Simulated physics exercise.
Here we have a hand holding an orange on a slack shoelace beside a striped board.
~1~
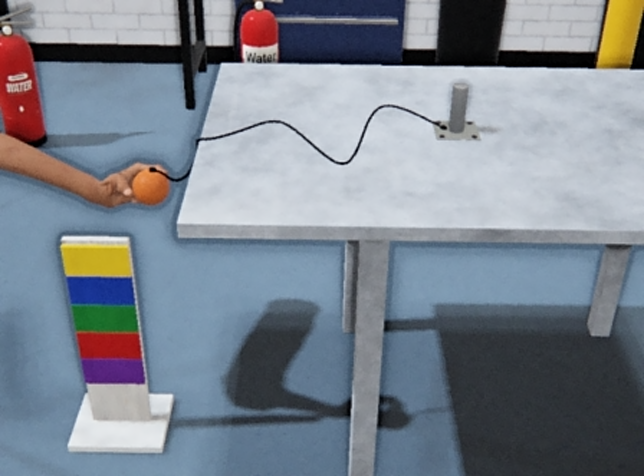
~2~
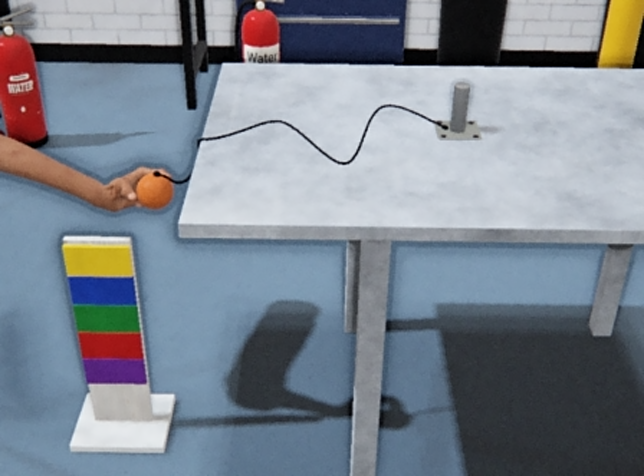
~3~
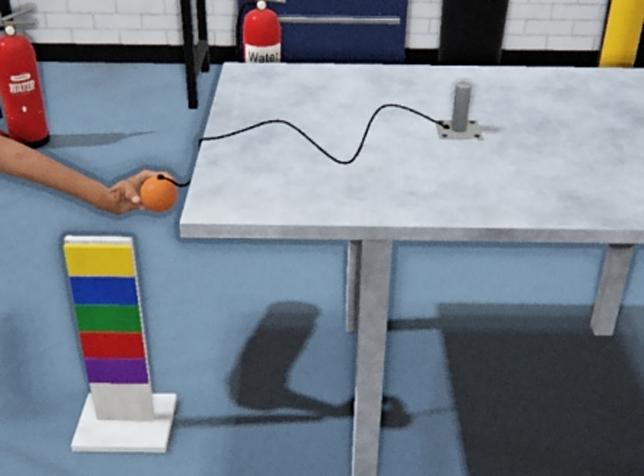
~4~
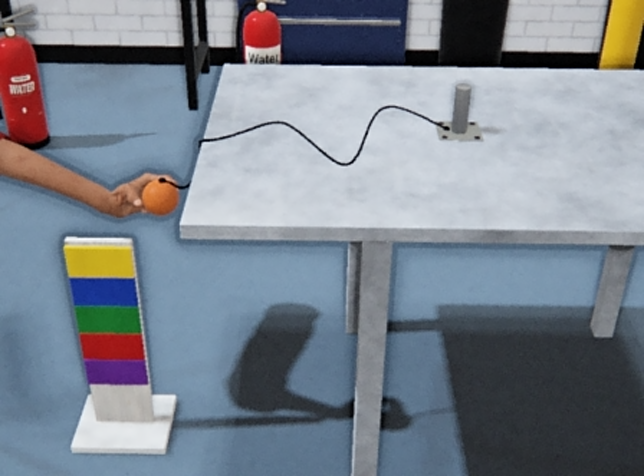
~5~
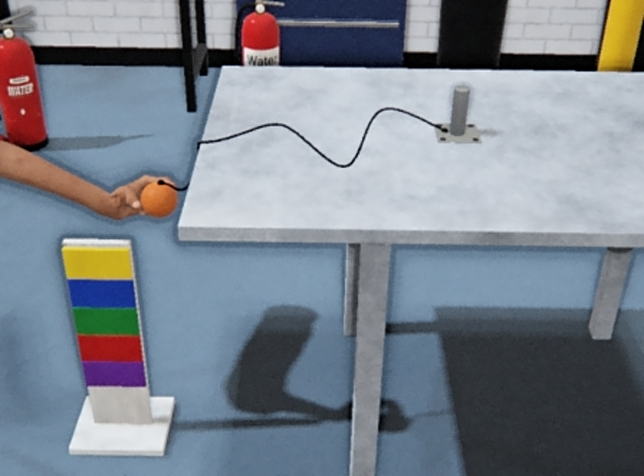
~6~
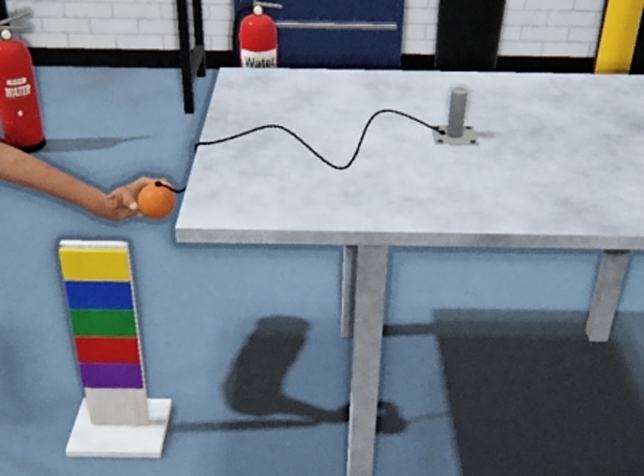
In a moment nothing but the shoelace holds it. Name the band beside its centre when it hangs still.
At purple.
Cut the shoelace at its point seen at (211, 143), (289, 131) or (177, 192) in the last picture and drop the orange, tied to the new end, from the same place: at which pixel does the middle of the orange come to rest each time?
About (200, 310), (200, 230) and (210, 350).
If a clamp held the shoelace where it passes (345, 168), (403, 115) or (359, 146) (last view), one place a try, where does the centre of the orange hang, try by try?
About (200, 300), (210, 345) and (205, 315).
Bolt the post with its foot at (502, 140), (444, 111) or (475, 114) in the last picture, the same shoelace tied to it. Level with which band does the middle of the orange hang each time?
In that order: Red; purple; red.
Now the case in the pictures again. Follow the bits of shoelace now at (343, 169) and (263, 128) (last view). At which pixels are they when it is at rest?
Near (218, 140) and (207, 239).
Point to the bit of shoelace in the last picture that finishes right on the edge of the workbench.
Near (328, 163).
Soon after, orange near (175, 354); level with red.
After that, orange near (232, 349); level with purple.
And then, orange near (209, 365); level with purple.
In the end, orange near (215, 364); level with purple. Its centre hangs level with the purple band.
